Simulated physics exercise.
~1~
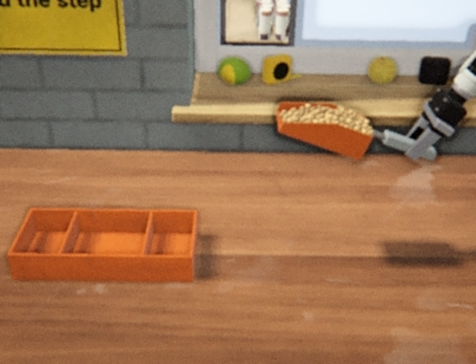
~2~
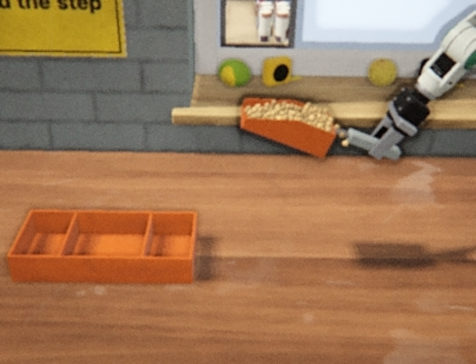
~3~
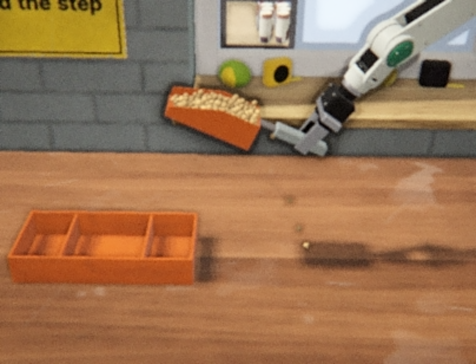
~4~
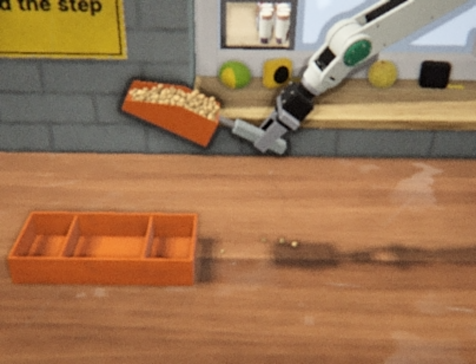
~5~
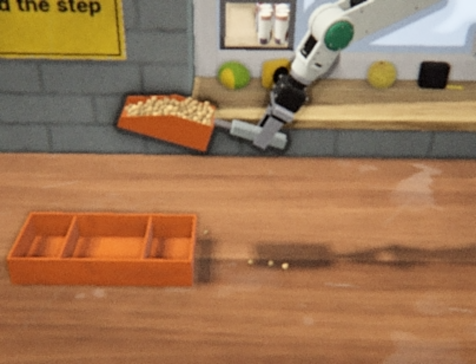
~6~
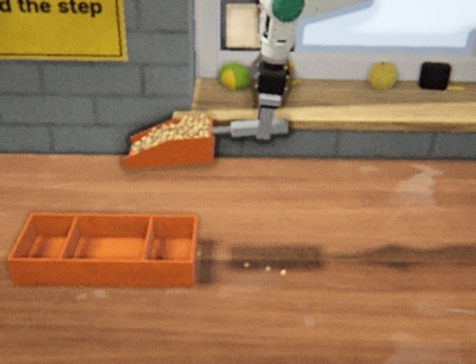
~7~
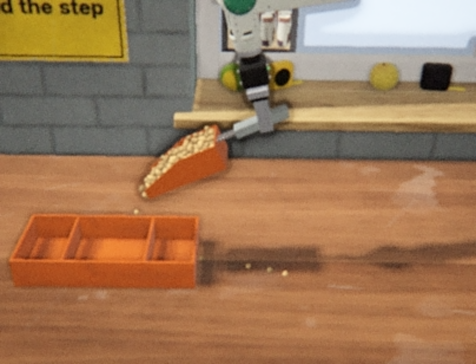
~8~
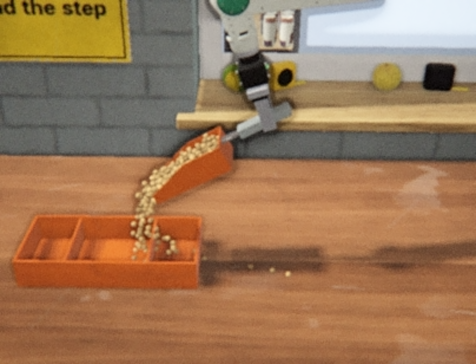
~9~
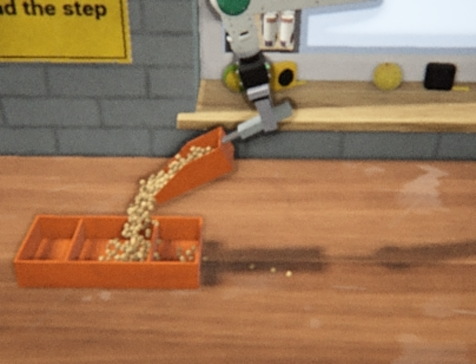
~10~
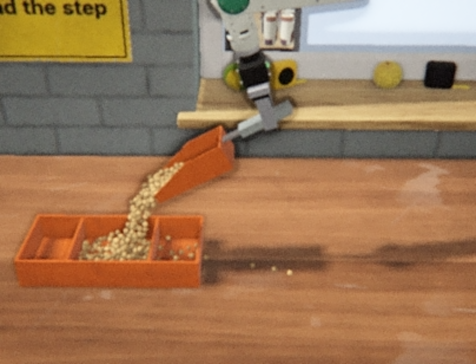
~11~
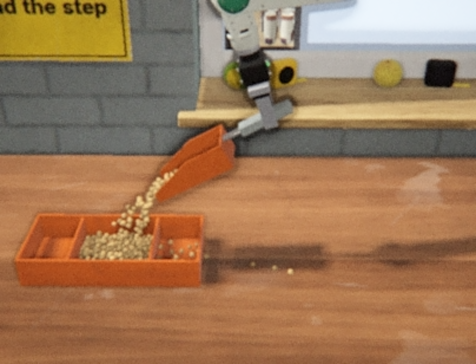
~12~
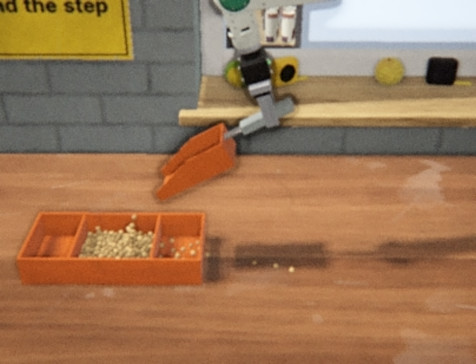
We see a robot arm carry an orange scoop of dried chickpeas left above a wooden table, dropping a few, then tip it over a divided orange box, pouring until the scoop is empty and most lie heaped in the middle part, with a few in the right part.
